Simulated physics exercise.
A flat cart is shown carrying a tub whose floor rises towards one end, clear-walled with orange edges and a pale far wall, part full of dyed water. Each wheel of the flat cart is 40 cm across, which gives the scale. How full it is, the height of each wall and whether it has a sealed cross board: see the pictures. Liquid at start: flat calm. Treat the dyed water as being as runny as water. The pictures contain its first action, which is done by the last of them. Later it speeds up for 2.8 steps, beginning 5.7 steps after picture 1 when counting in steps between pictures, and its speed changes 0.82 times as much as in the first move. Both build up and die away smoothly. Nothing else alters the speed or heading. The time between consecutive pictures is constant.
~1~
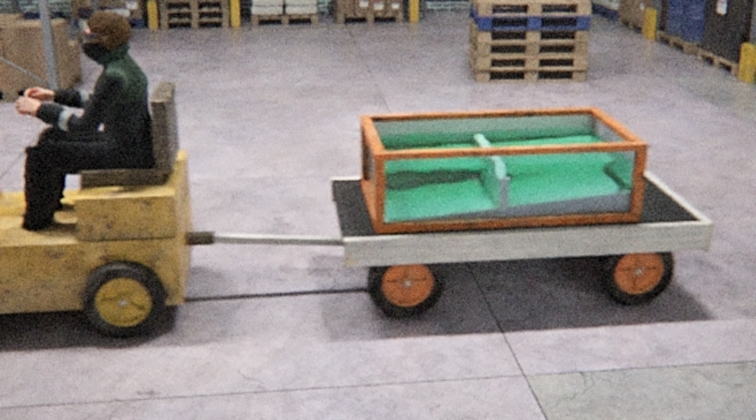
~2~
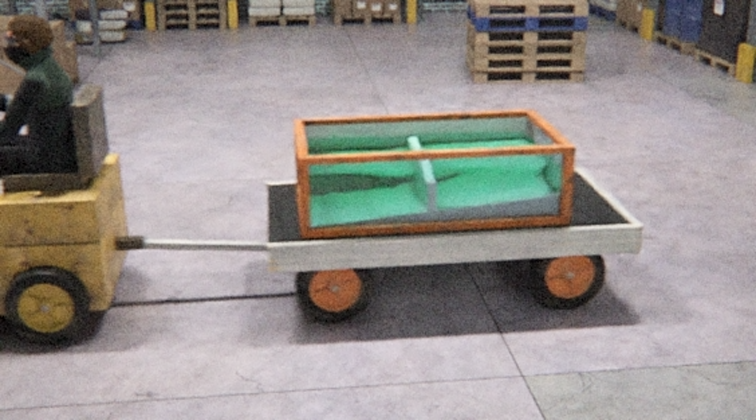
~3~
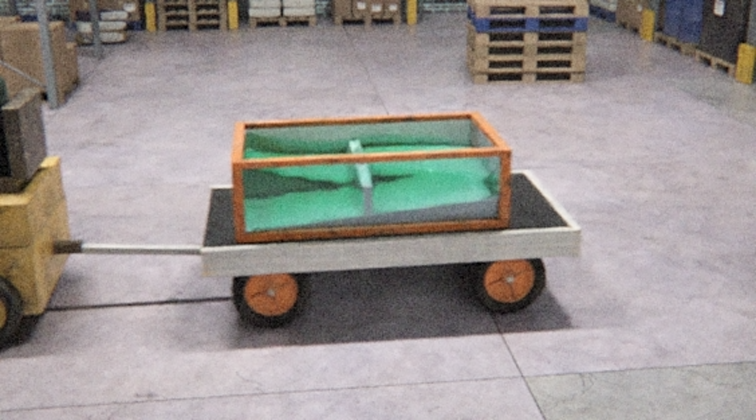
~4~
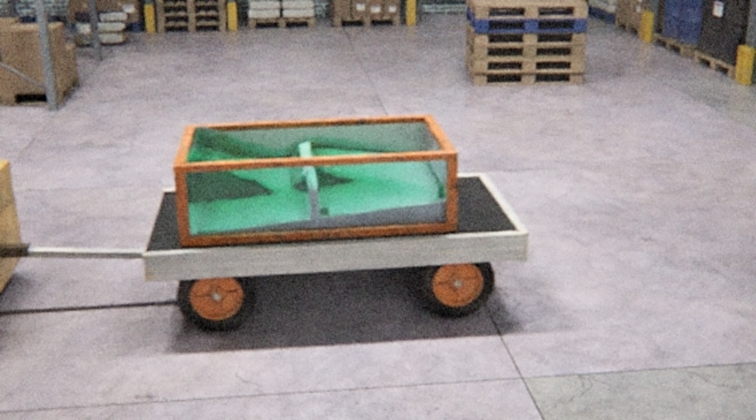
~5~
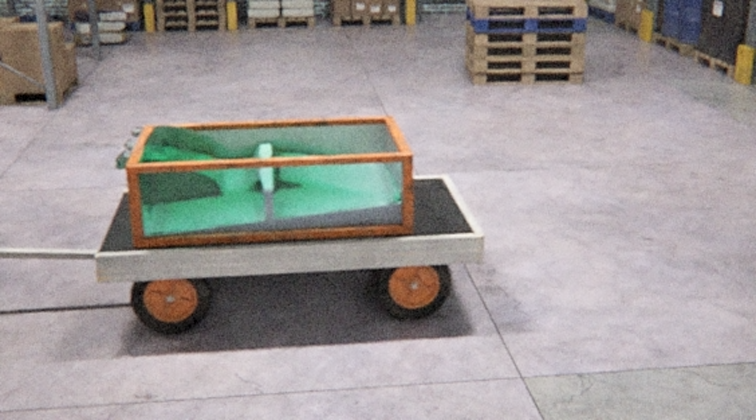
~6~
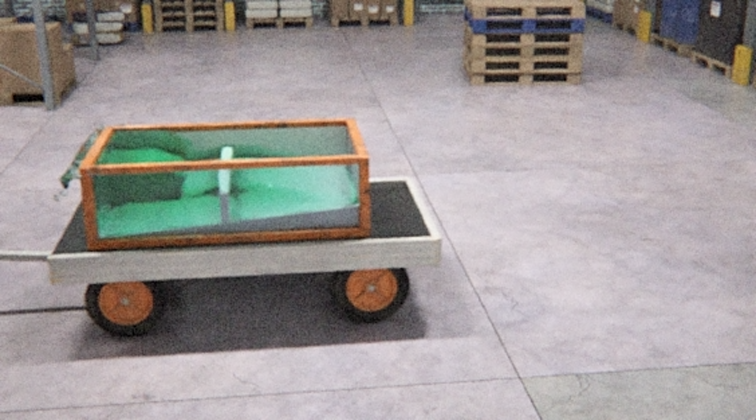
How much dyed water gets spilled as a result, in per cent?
About 3 per cent.
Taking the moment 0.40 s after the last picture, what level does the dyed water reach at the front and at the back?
I'd say some 20 centimetres in front and some 32 centimetres behind.
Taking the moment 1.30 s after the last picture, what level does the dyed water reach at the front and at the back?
Reading: About 22 cm in front, about 24 cm behind.
Then, 0.40 s later than the final frame, it stands 31 cm high behind and 21 cm in front; 1 per cent has gone over the front.
Then, 0.80 s later than the final frame, it stands 42 cm high behind and 23 cm in front; 1 per cent has gone over the front.
Then, 1.30 s later than the final frame, it stands 25 cm high behind and 23 cm in front; 3 per cent has gone over the back and the front, a little elsewhere.
Then, 3.51 s later than the final frame, 3 per cent has gone over the back and the front, a little elsewhere, 6 of 199 litres.
